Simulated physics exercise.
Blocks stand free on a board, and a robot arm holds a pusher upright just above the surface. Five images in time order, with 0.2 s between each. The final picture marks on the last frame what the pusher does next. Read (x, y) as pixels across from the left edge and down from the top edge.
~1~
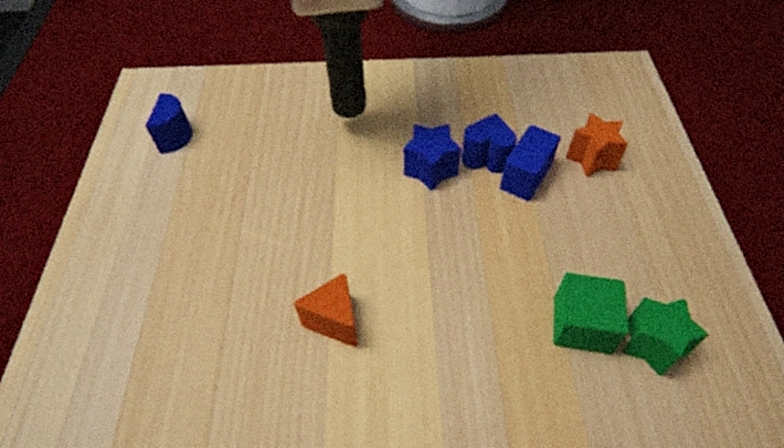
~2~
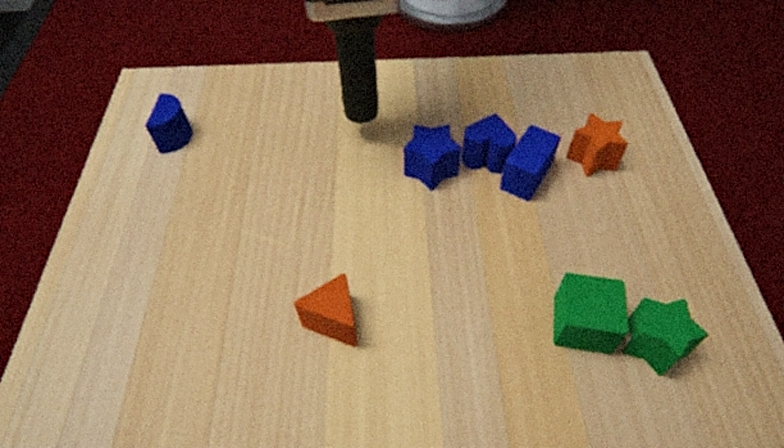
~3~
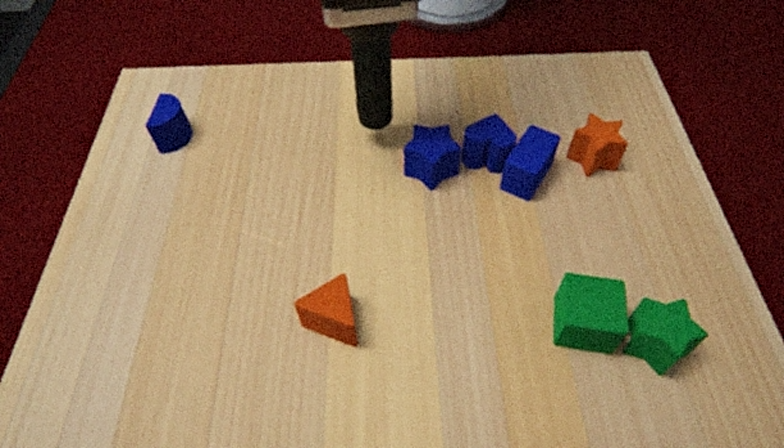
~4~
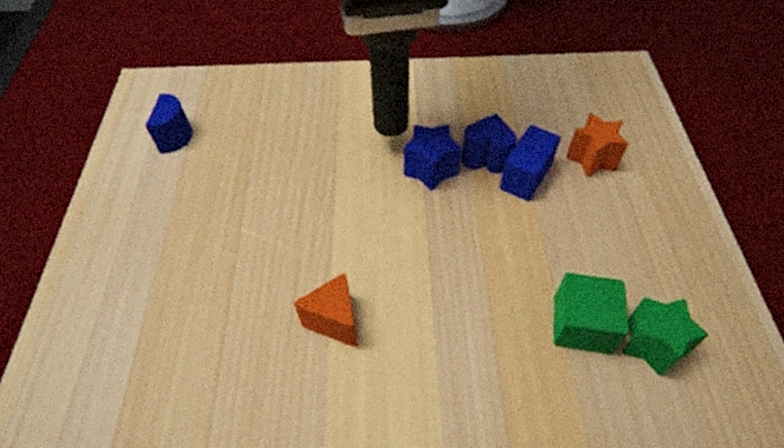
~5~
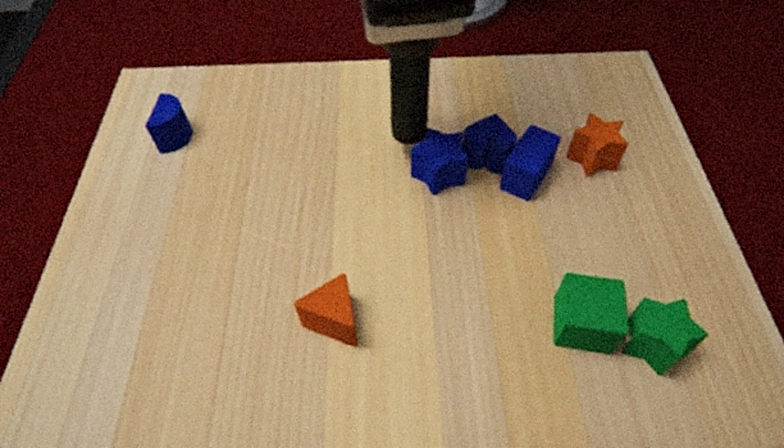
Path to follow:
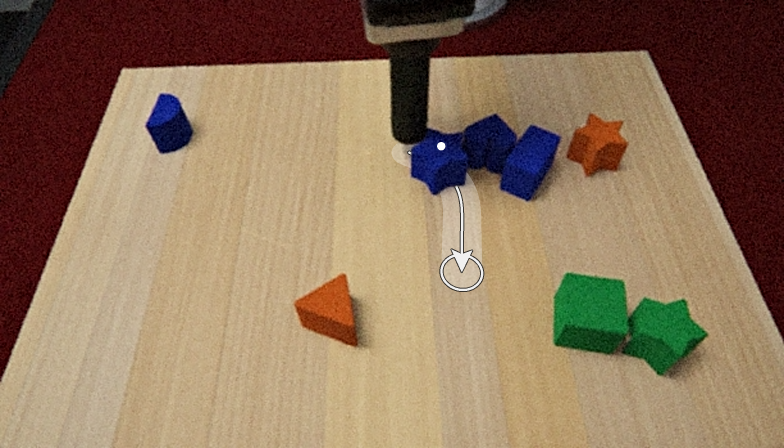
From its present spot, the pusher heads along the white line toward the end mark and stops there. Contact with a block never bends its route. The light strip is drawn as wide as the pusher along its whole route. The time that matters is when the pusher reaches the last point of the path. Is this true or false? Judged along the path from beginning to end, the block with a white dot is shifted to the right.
The statement is false.
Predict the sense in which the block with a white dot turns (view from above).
Top view: Counterclockwise.
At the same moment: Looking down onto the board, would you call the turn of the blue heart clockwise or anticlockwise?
Counter-clockwise, from overhead.
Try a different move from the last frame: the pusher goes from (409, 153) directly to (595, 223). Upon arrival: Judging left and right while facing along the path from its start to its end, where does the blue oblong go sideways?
It heads left.
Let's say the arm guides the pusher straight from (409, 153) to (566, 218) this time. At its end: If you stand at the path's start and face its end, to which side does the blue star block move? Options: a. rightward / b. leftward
Choice a: Rightward.
Drawn move, from (409, 153) by way of (451, 178) and (462, 222) to (462, 272); the dot is on the blue star block.
The first path, step by step. One third of the way, pusher at (453, 159); blue star block at (479, 176), turned 25° clockwise; blue heart at (499, 132), turned 20° anticlockwise; blue oblong at (540, 149).
Two thirds of the way, pusher at (465, 204); blue star block at (503, 216); blue heart at (499, 132), turned 20° anticlockwise; blue oblong at (540, 149).
At the end, pusher at (465, 255); blue star block at (511, 232), turned 40° anticlockwise; blue heart at (499, 132), turned 20° anticlockwise; blue oblong at (540, 149); green square still.
